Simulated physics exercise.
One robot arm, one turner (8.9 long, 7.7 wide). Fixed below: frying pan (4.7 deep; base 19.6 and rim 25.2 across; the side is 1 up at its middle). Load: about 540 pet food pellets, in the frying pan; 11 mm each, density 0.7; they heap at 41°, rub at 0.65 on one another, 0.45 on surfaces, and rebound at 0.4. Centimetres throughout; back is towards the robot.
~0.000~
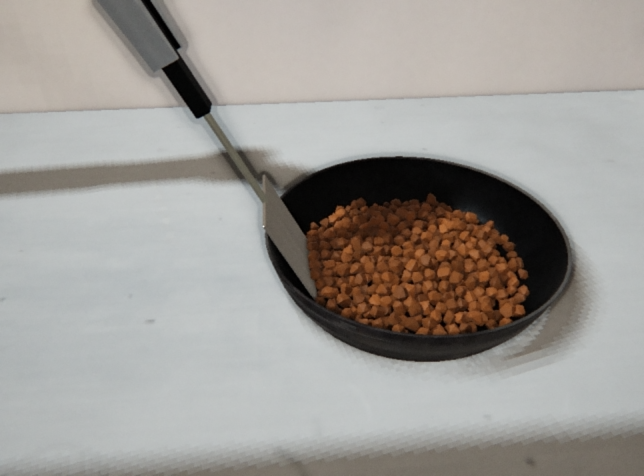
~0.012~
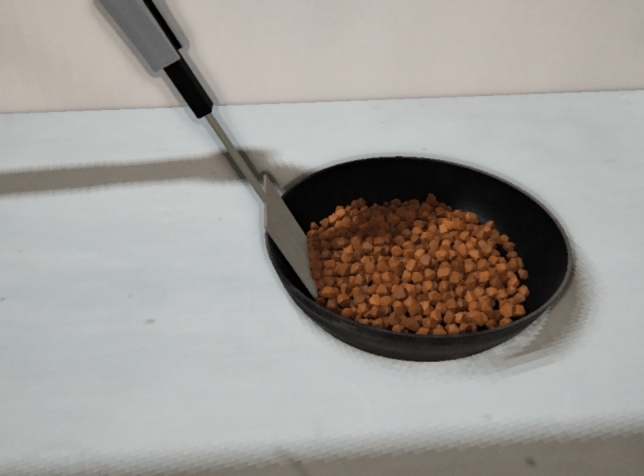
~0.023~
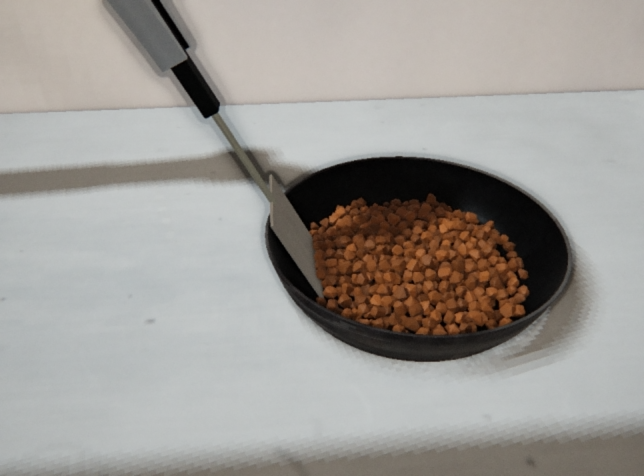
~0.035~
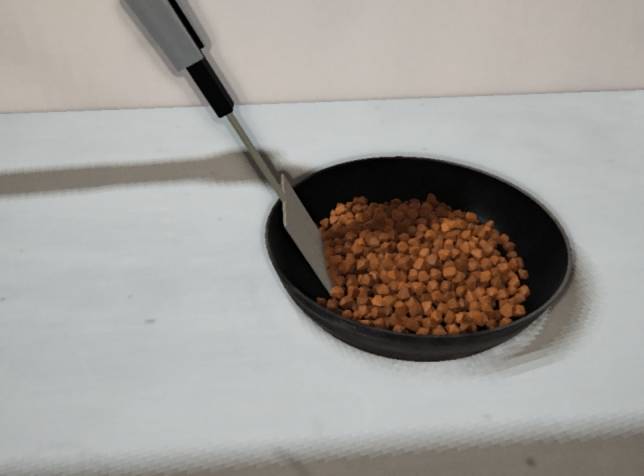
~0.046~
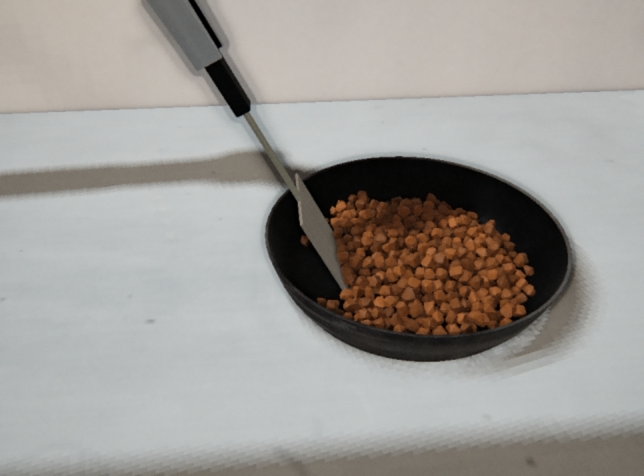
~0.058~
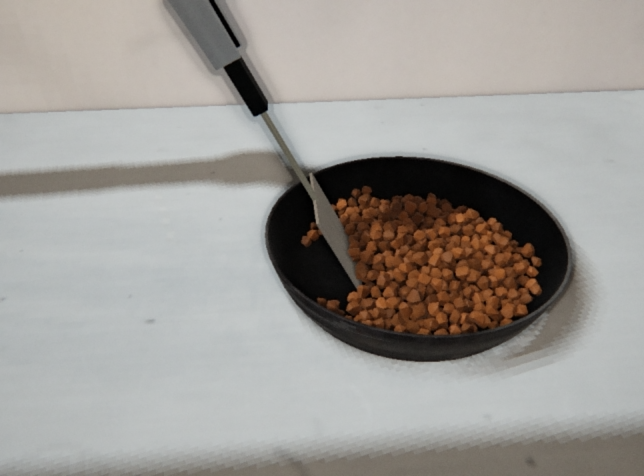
A turner with a grey and black handle rests nearly still at the left side of a black frying pan filled with small brown pellets. It then slides steadily rightward, pushing the nearby pellets across the pan, exposing dark pan surface behind the blade while a few pellets remain on its left.
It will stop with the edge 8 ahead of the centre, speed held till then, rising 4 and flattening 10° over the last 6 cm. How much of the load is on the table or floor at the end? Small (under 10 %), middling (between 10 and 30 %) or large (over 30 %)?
Answer: Middling; between 10 and 30 % of the pet food pellets finish on the table or floor.
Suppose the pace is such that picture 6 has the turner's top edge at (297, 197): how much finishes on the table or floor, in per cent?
About 15 per cent.
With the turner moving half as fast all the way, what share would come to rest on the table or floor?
It would be near 5 per cent.
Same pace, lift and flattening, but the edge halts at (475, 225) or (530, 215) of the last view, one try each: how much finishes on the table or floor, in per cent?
Some 10 and 25 per cent.
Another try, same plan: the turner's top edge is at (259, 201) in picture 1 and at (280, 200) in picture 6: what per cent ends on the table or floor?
Some 5 per cent.
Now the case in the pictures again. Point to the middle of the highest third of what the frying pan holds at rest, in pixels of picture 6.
Near (502, 240).
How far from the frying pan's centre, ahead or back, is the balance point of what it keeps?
Roughly 4.5 cm ahead.
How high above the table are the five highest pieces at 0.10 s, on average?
About 5 cm.
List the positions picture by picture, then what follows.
In the first frame, turner top edge at (264, 199), sloping 64°; upper third of the load around (417, 254), from x 305 to 525, top at y 200; 536 in the frying pan.
In the second frame, turner top edge at (265, 199), sloping 64°; upper third of the load around (416, 253), from x 305 to 525, top at y 200.
In the third frame, turner top edge at (271, 198), sloping 64°; upper third of the load around (412, 254), from x 305 to 525, top at y 200.
In the fourth frame, turner top edge at (283, 198), sloping 64°; upper third of the load around (413, 248), from x 305 to 525, top at y 200.
In the fifth frame, turner top edge at (299, 197), sloping 64°; upper third of the load around (416, 244), from x 305 to 530, top at y 195.
In the sixth frame, turner top edge at (314, 196), sloping 64°; upper third of the load around (421, 242), from x 305 to 535, top at y 190; 536 in the frying pan.
By 0.10 s, sloping 64°, highest piece 6 above the table; 536 in the frying pan.
By 0.14 s, sloping 61°, highest piece 7 above the table; 535 in the frying pan, 1 on the blade or in flight.
By 0.36 s, sloping 54°, highest piece 15 above the table; 446 in the frying pan, 71 on the table or floor, 19 on the blade or in flight.
By 1.41 s, sloping 54°, highest piece 6 above the table; 446 in the frying pan, 90 on the table or floor.
Final count, 446 in the frying pan, 90 on the table or floor. That is 17 % on the table or floor.
